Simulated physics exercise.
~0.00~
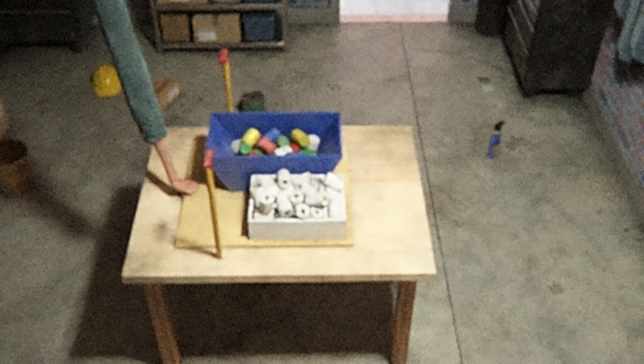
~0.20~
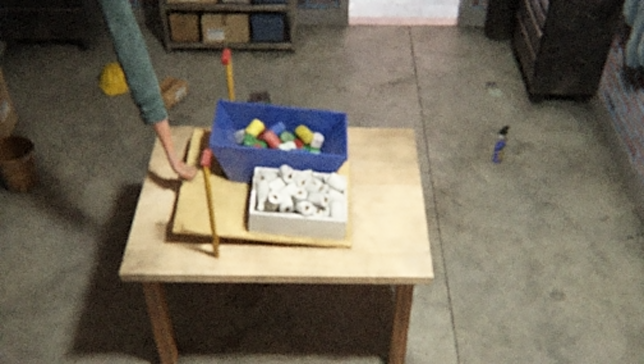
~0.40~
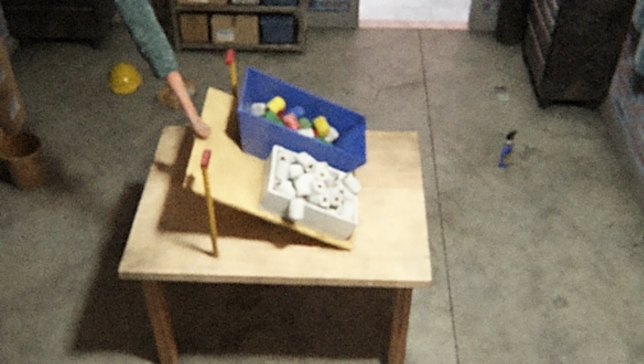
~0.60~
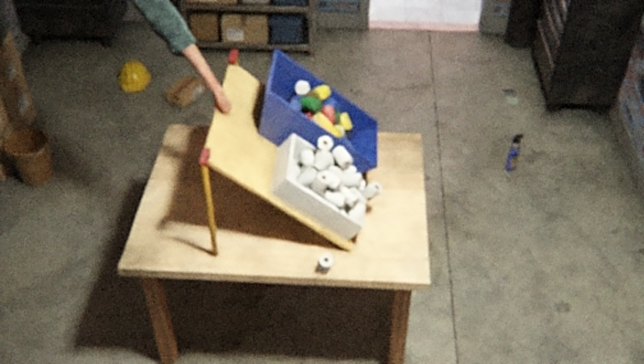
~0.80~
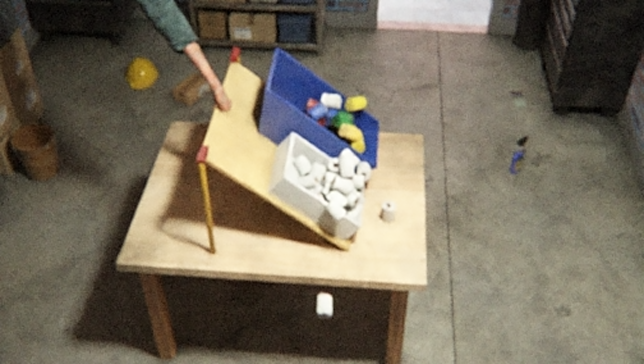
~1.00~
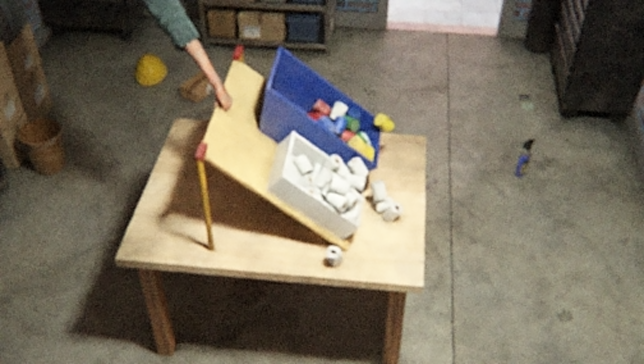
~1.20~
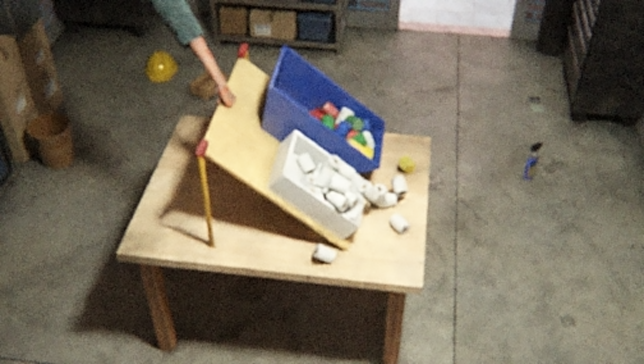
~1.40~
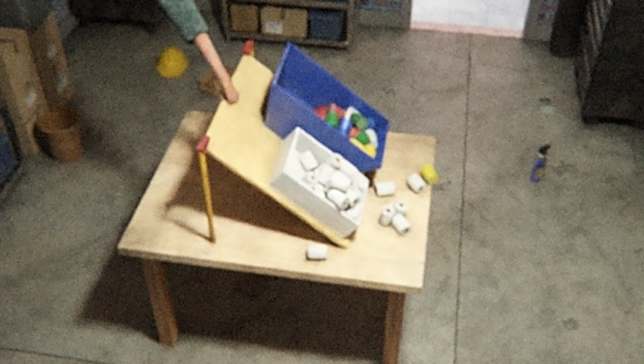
Hand tilting a hinged board with blue and white baskets up to red stops, spilling several white rolls and one yellow piece.
